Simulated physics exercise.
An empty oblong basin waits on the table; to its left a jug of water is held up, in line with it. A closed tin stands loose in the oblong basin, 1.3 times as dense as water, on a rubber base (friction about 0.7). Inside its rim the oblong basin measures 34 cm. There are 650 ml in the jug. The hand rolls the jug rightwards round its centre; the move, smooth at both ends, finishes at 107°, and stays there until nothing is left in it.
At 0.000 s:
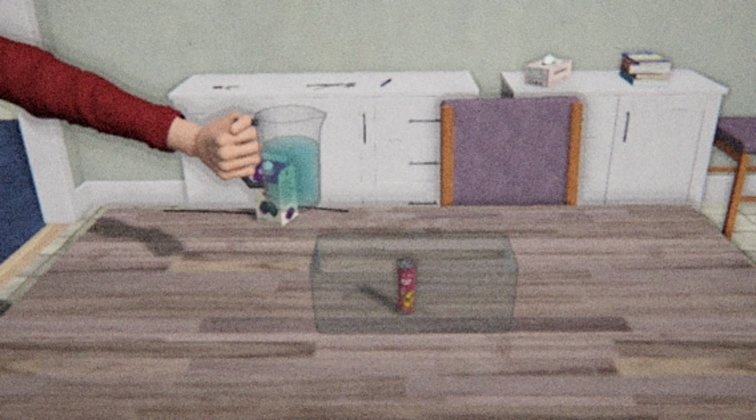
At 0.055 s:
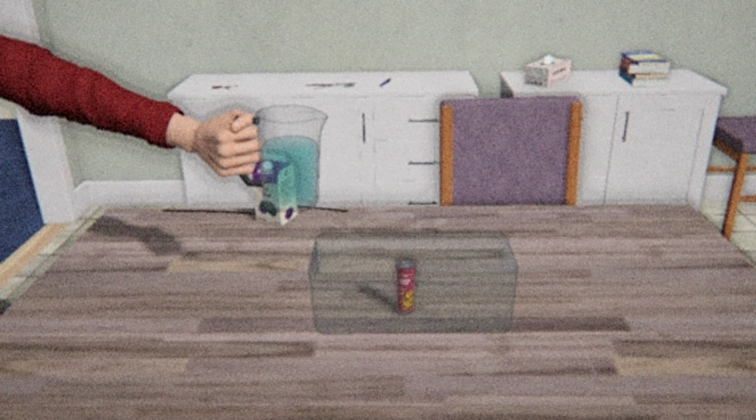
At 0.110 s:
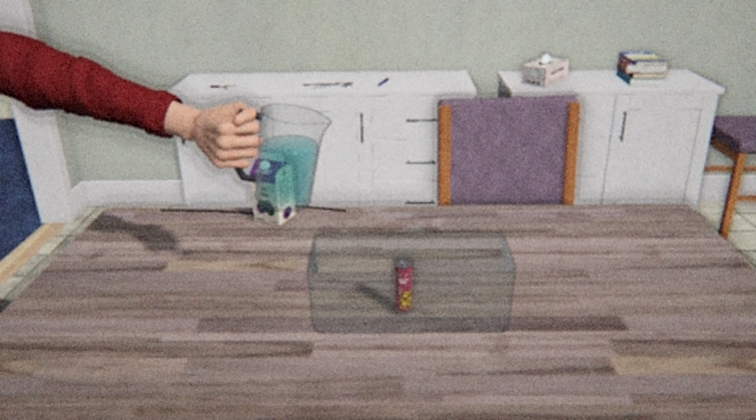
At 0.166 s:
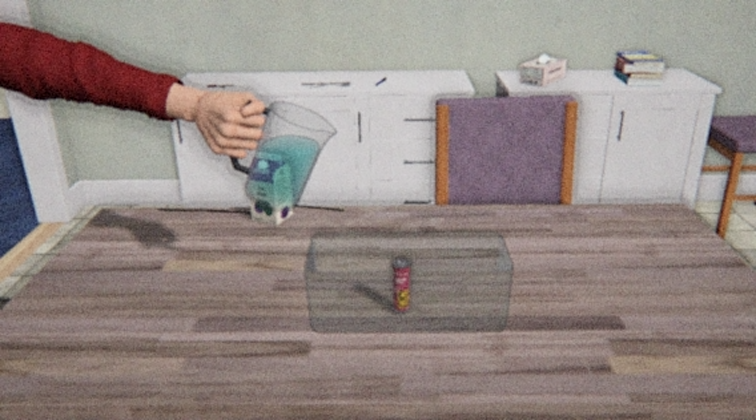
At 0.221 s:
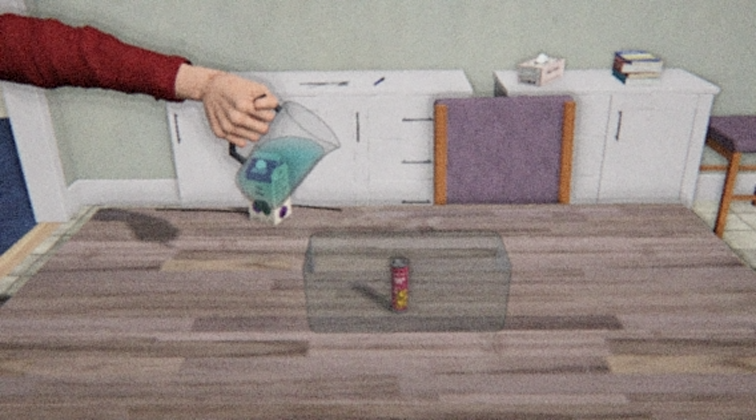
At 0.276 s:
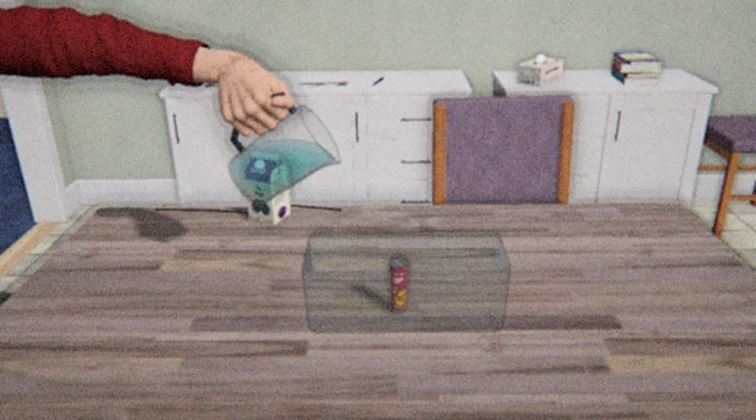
In a dining room, a red-sleeved hand tilting a jug of blue-green liquid rightwards above a table holding a clear basin.
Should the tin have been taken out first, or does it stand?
It topples.
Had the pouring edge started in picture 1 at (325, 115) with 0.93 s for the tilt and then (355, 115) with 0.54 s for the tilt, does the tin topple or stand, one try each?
First it topples; then it remains upright.
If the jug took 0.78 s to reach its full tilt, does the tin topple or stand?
Then it stays up.
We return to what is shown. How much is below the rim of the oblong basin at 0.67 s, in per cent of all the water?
About 54 per cent.
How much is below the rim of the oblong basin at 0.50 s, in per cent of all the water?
About 10 per cent.
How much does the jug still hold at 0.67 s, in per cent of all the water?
Some 20 per cent.
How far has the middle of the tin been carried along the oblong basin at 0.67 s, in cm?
About 1 cm.
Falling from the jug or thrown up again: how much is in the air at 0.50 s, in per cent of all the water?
Some 28 per cent.
By 0.50 s the tilt is 106° and 64 per cent is still to pour; the tin stands where it began.
By 0.67 s the tilt is 107° and 21 per cent is still to pour; the tin stands 1 cm from where it began.
By 0.85 s the tilt is 107° and 4 per cent is still to pour; the tin leans 17°.
By 1.04 s the tilt is 107° and 0 per cent is still to pour; the tin lies on its side.
At rest the tin lies on its side.
